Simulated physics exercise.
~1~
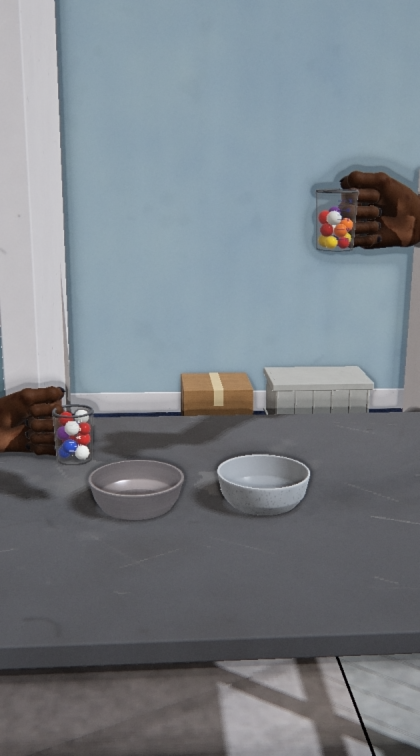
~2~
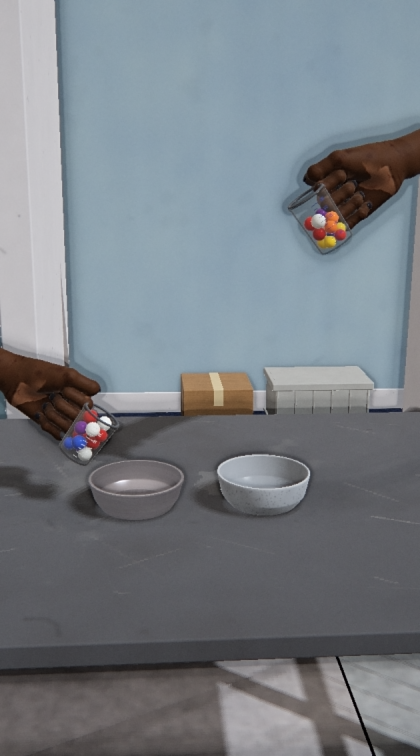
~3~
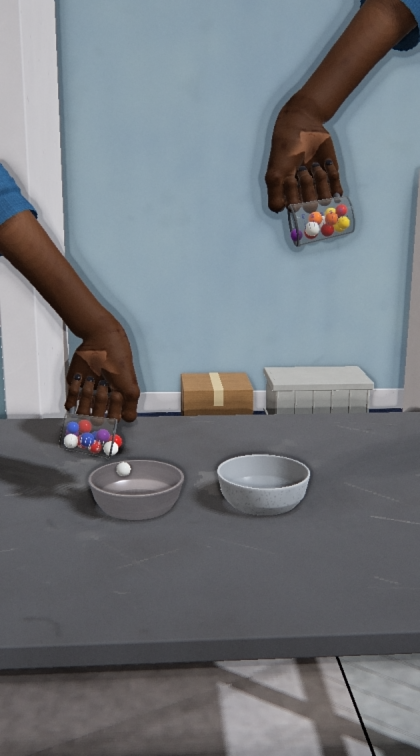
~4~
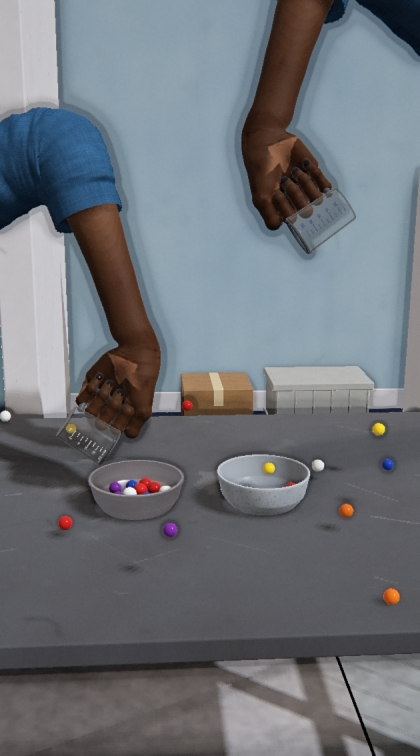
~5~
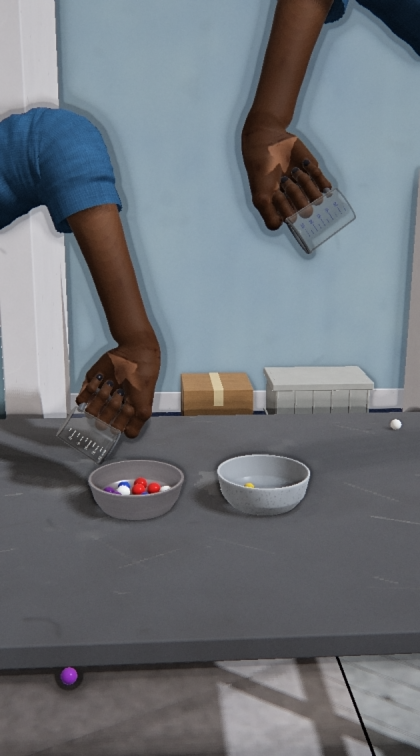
Two hands tipping cups of coloured balls over dishes, the left load landing inside, the higher right load mostly scattering outside.
